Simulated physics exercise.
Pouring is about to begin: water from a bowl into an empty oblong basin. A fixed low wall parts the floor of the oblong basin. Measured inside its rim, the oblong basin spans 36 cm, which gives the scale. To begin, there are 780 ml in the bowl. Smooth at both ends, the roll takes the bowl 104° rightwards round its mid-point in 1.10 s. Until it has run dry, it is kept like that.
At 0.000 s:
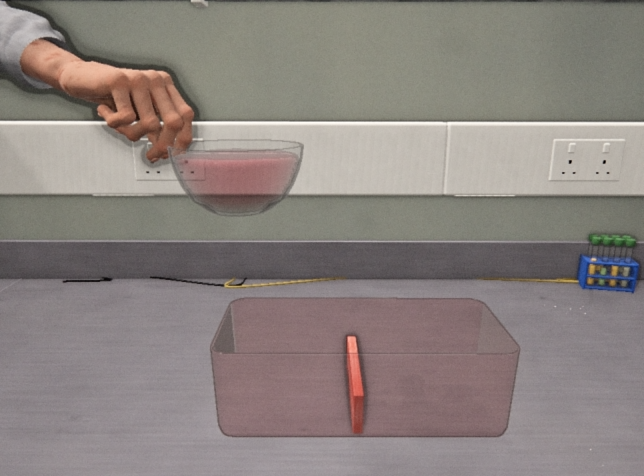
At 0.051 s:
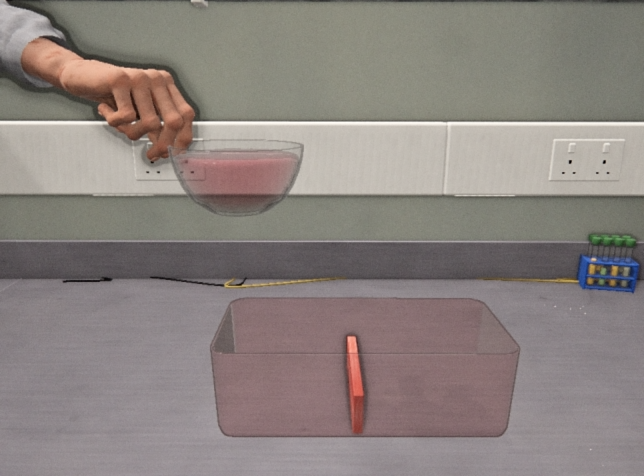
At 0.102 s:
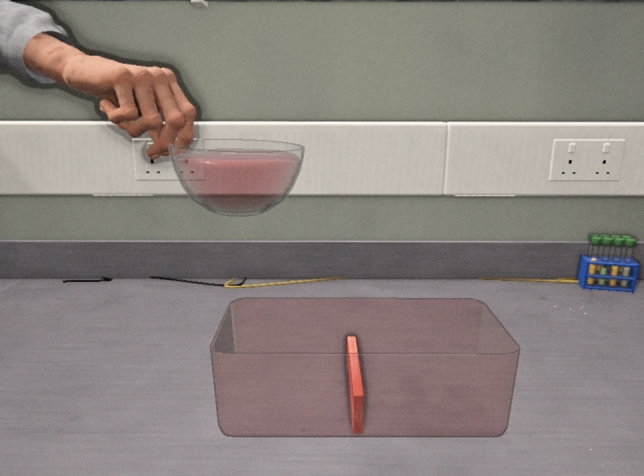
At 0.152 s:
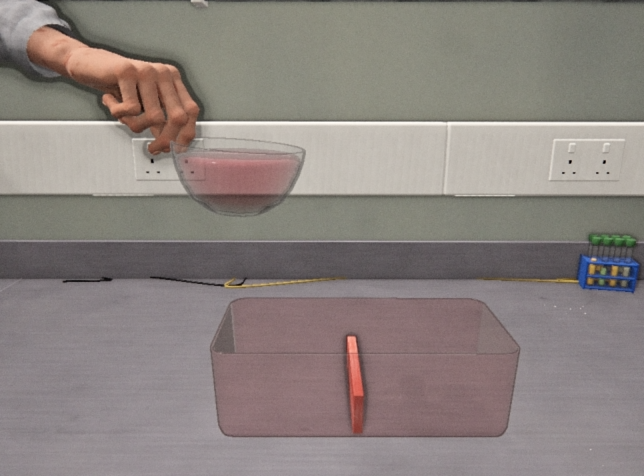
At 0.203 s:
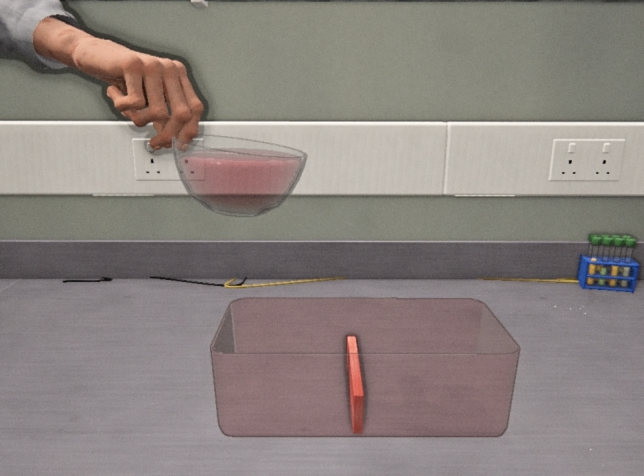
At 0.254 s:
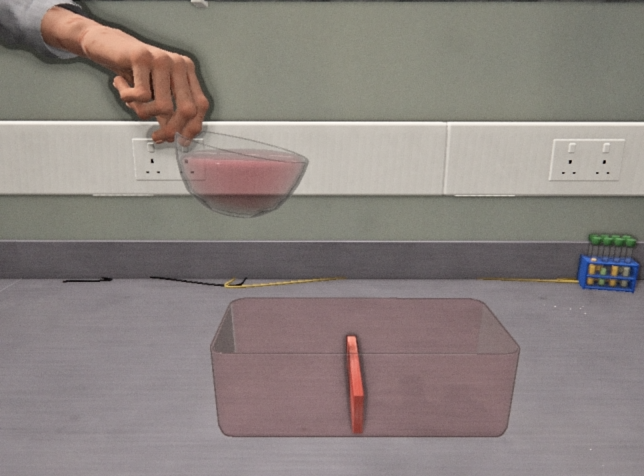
The clip shows a hand holding a clear bowl of reddish liquid above an empty oblong basin with a red upright wall inside; the bowl stays almost level at first, then the hand tilts it slightly to the right.
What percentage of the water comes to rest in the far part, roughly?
66 %.
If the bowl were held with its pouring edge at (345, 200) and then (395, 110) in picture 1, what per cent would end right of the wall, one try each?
About 90 %, then about 95 %.
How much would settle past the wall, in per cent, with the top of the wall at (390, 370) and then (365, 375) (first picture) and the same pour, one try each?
Respectively 10 and 55 %.
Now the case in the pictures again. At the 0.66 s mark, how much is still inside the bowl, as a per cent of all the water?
Around 42 percent.
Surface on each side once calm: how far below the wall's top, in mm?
Left side: Around 42 mm. Right side: Around 34 mm.
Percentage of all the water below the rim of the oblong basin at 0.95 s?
Around 88 in a hundred.
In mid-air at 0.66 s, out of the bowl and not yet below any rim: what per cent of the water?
About 42 per cent.
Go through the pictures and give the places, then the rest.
In the first frame, it leans 0°; its right rim is at (303, 147); the water meets the walls at (177, 155) and (299, 155); the oblong basin's rim runs from (222, 324) to (500, 324); the wall's top is at (355, 364).
In the second frame, it leans 1°; its right rim is at (303, 148); the water meets the walls at (177, 154) and (300, 156).
In the third frame, it leans 2°; its right rim is at (304, 149); the water meets the walls at (178, 154) and (301, 156).
In the fourth frame, it leans 5°; its right rim is at (305, 153); the water meets the walls at (179, 153) and (302, 157).
In the fifth frame, it leans 9°; its right rim is at (306, 157); the water meets the walls at (181, 153) and (303, 158).
In the sixth frame, it leans 13°; its right rim is at (308, 163); the water meets the walls at (183, 154) and (306, 159).
Then, 0.66 s in, the tilt is 68° and 42 per cent is still to pour, 3 is left of the wall and 13 right of it.
Then, 0.95 s in, the tilt is 100° and 2 per cent is still to pour, 22 is left of the wall and 66 right of it.
Then, 1.26 s in, the tilt is 104° and 0 per cent is still to pour, 32 is left of the wall and 66 right of it.
Then, 1.60 s in, the tilt is 104° and 0 per cent is still to pour, 33 is left of the wall and 66 right of it.
Finally, 33 per cent lies left of the wall, 66 right of it and 1 outside.
